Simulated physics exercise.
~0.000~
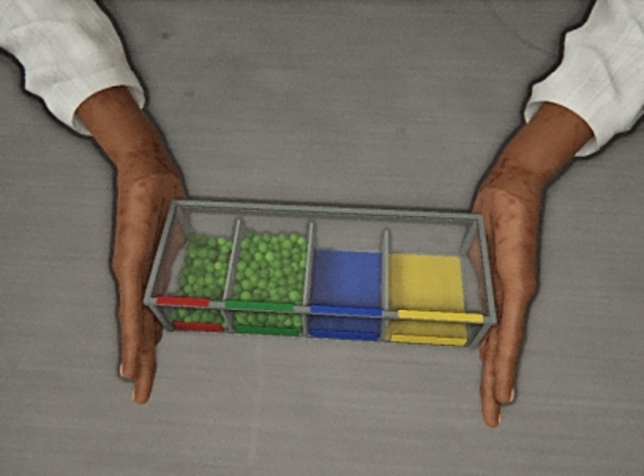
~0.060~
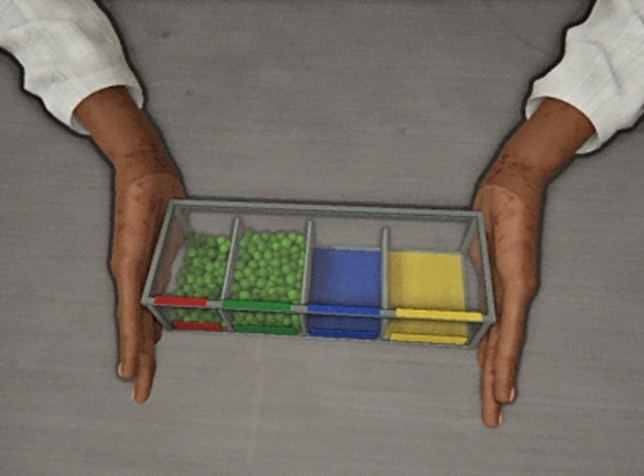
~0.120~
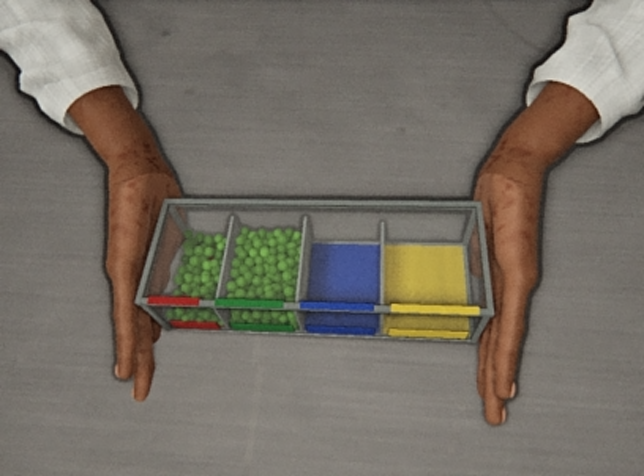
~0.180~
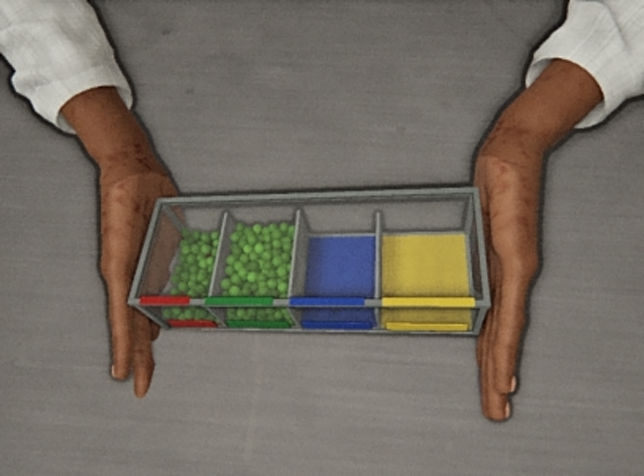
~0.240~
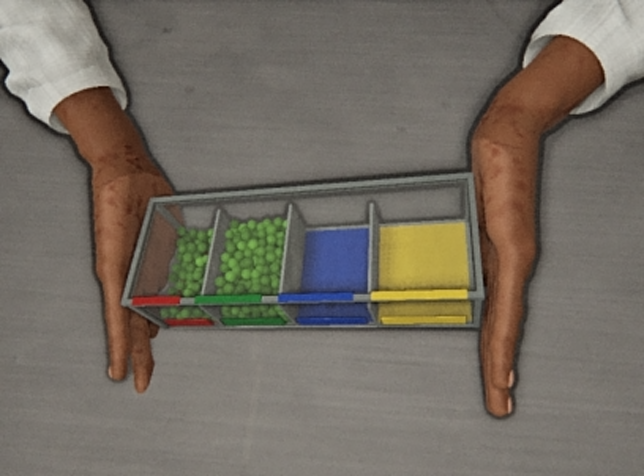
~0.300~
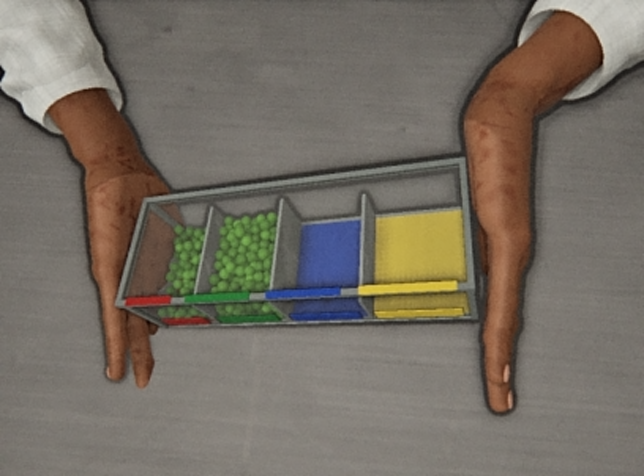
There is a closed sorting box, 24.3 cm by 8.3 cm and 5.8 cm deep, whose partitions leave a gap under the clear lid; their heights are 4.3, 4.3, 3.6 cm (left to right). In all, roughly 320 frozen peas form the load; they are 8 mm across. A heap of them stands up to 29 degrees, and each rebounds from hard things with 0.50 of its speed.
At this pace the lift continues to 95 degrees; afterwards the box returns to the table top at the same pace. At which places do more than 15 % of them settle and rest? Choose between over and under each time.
Red: Over. Blue: Under. Green: Over. Yellow: Under.
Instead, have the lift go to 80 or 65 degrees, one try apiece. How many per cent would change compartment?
First try: Around 10 %; second try: Around 5 %.
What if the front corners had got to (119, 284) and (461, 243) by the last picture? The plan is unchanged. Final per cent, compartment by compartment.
You'd see red at 50 percent, blue at 0, green at 50 and yellow at 0 percent.
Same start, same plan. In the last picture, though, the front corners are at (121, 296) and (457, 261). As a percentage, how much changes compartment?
It would come to roughly 20 percent.
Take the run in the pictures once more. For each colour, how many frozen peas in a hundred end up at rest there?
Going by colour, red ends with 55, blue with 0, green with 45 and yellow with 0.
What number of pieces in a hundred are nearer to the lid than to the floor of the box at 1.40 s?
Close to 40 in a hundred.
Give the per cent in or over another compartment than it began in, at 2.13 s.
I'd say around 20 per cent.
After 1.40 s, tilt 95 degrees; red 45 %, green 55 %.
After 2.13 s, tilt 42 degrees; red 50 %, green 50 %.
After 2.90 s, tilt 0 degrees; red 55 %, green 45 %.
By 3.8 s all is still; red 55 %, blue 0 %, green 45 %, yellow 0 %.
